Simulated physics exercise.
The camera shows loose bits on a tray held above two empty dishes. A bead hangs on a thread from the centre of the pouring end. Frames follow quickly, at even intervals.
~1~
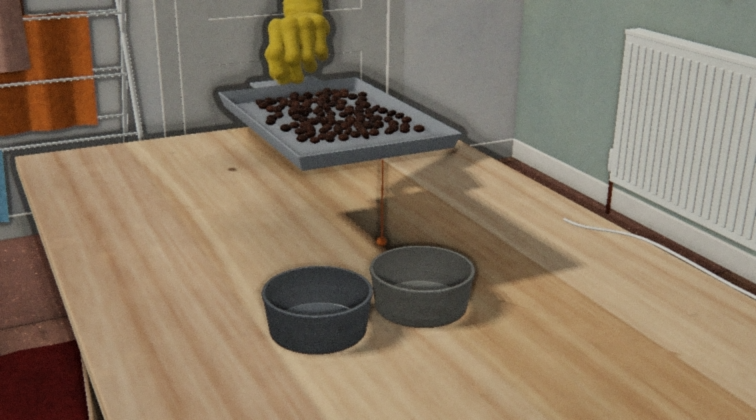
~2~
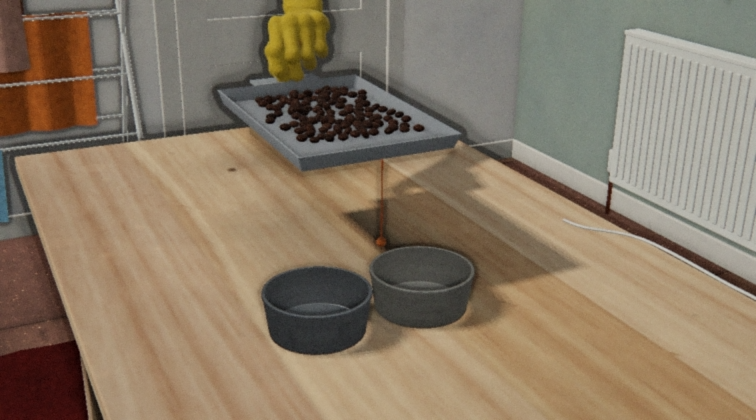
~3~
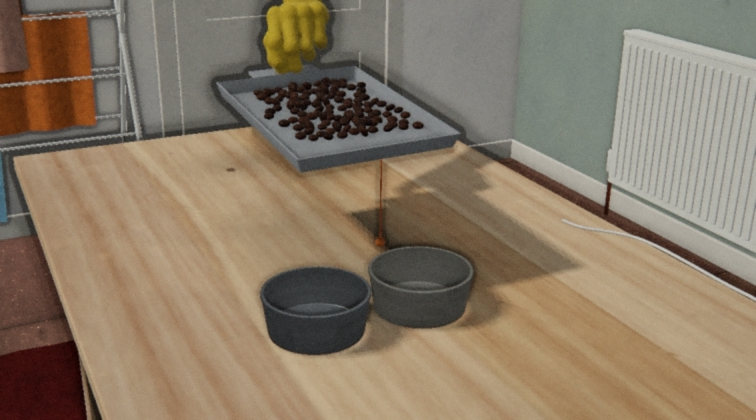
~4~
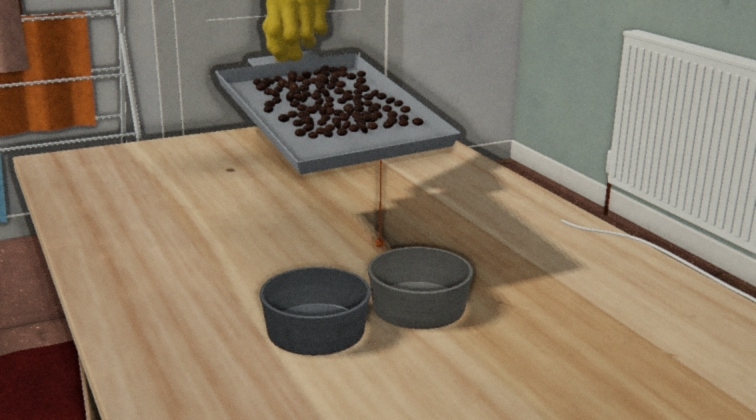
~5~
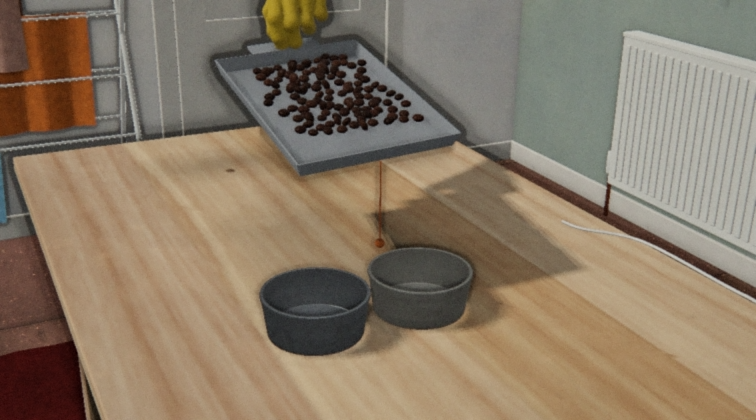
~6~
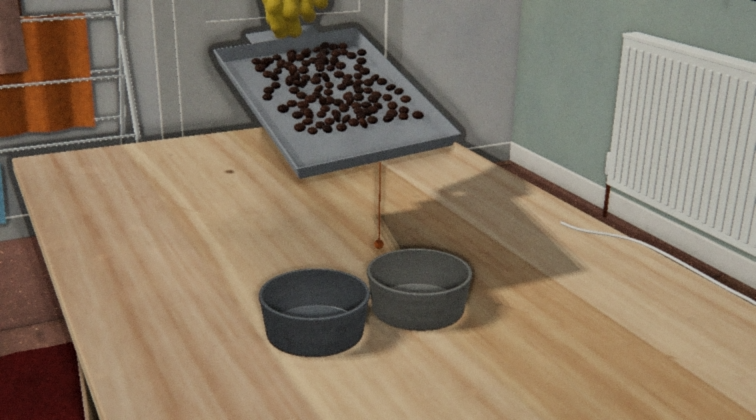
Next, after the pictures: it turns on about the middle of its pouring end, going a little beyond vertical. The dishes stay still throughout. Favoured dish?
Left.
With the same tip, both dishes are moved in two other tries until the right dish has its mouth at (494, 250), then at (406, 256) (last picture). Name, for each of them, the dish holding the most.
First try: The leftmost dish. Second try: The leftmost dish.
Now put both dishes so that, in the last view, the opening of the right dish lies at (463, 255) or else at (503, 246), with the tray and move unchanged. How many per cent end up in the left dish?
Near 60 % and 20 %.
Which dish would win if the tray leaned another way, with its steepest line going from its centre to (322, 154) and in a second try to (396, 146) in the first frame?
The first slope favours the dish to the left, the second the dish to the right.
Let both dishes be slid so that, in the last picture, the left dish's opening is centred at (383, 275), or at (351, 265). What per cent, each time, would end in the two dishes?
In turn 50 and 50 in a hundred.
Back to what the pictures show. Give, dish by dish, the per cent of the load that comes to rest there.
The left dish keeps near 70 in a hundred, the right dish near 20 in a hundred.
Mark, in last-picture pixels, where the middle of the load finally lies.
The centre settles at about (331, 322).
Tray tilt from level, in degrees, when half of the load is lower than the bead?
Roughly 75 degrees at that moment.
Just after the last frame, tray tipped steeply; the larger part on the tray; just a few in the left dish; roughly a quarter in the air.
A moment on, tray tipped past a quarter turn; roughly a quarter on the tray; roughly half in the left dish; about a tenth in the right dish; about a tenth outside both; about a tenth in the air.
Further on, tray tipped past a quarter turn; roughly two thirds in the left dish; roughly a quarter in the right dish; about a tenth outside both.
When it is over, tray tipped past a quarter turn; roughly two thirds in the left dish; roughly a quarter in the right dish; about a tenth outside both.
